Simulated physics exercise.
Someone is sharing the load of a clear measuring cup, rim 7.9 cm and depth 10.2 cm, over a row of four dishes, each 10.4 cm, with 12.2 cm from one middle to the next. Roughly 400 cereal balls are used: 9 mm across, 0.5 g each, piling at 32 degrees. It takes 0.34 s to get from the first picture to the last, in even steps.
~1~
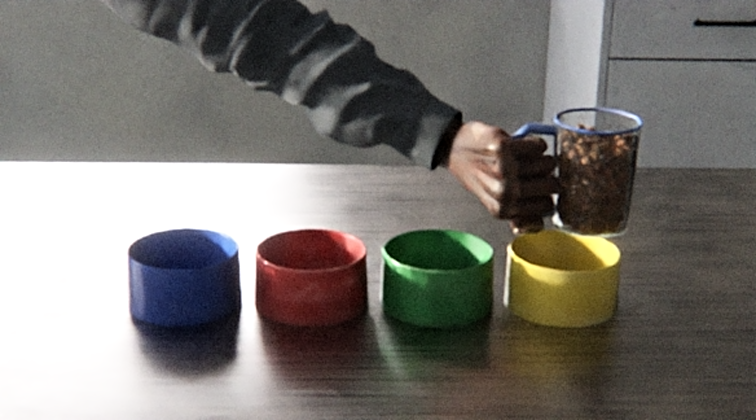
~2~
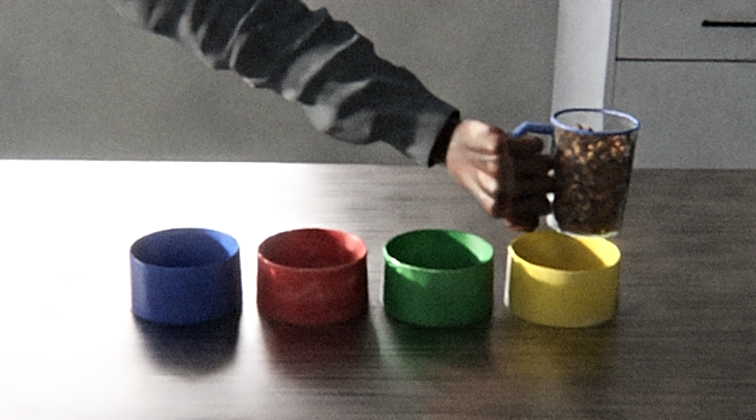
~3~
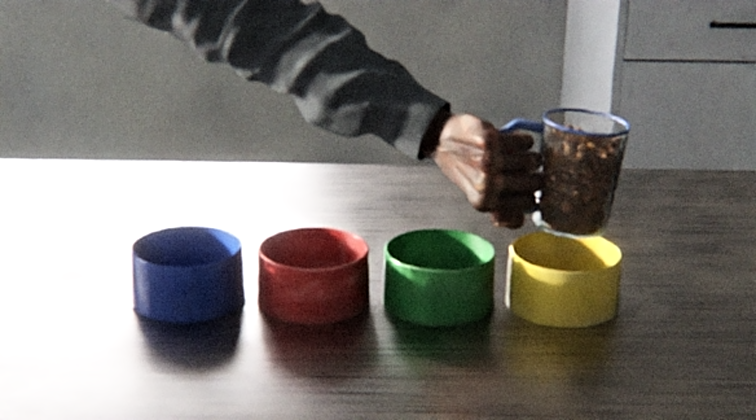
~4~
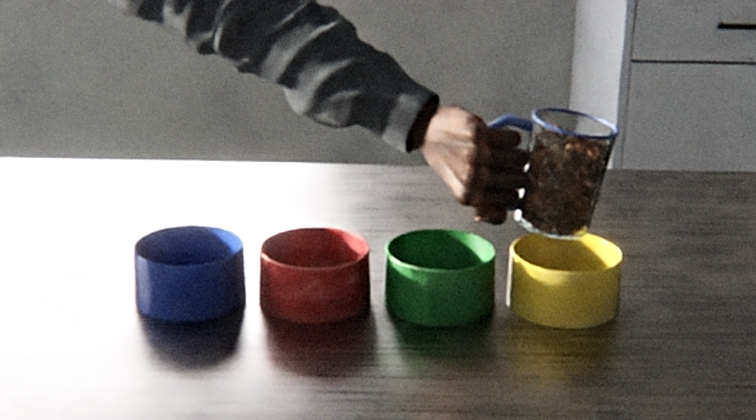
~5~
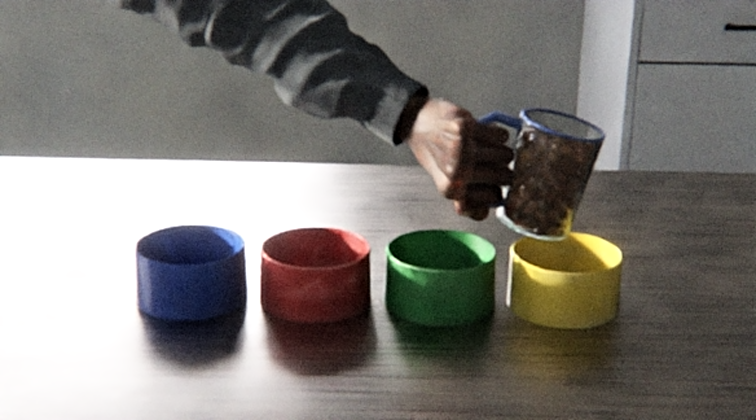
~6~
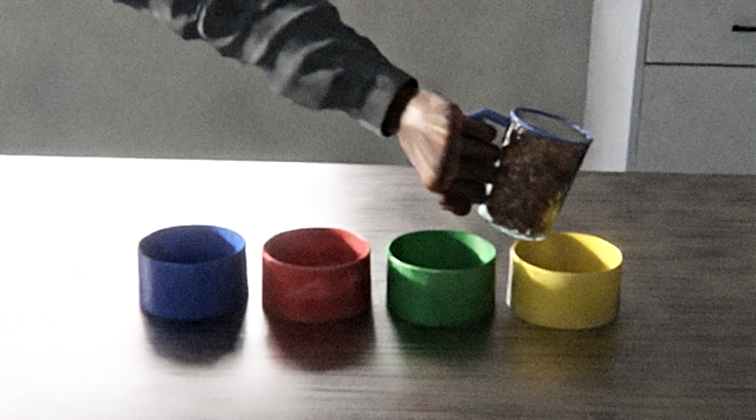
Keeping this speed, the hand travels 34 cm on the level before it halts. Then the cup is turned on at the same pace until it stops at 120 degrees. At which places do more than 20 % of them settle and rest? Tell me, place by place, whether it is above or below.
As I see it, red dish: Its share will exceed a fifth. Blue dish: Its share will not exceed a fifth. Green dish: Its share will not exceed a fifth. Yellow dish: Its share will not exceed a fifth. Counter: Its share will not exceed a fifth.
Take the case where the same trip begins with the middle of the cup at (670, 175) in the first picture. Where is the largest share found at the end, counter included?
Result - top receiver is counter.
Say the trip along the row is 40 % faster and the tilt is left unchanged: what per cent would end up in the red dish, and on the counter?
In that case: Red 100, and counter 0.
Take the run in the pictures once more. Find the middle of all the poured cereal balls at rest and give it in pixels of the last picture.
(312, 272).
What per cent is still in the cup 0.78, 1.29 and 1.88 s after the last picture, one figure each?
In order, near 100 %, 100 % and 15 %.
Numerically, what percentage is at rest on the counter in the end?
Roughly 0 percent.
Then, 0.78 s after the last picture, tilt 65 degrees; cup holds 100 %.
Then, 1.29 s after the last picture, tilt 97 degrees; cup holds 100 %.
Then, 1.88 s after the last picture, tilt 120 degrees; cup holds 15 %, red 85 %.
In the end, red 100 %, blue 0 %, green 0 %, yellow 0 %, counter 0 %.
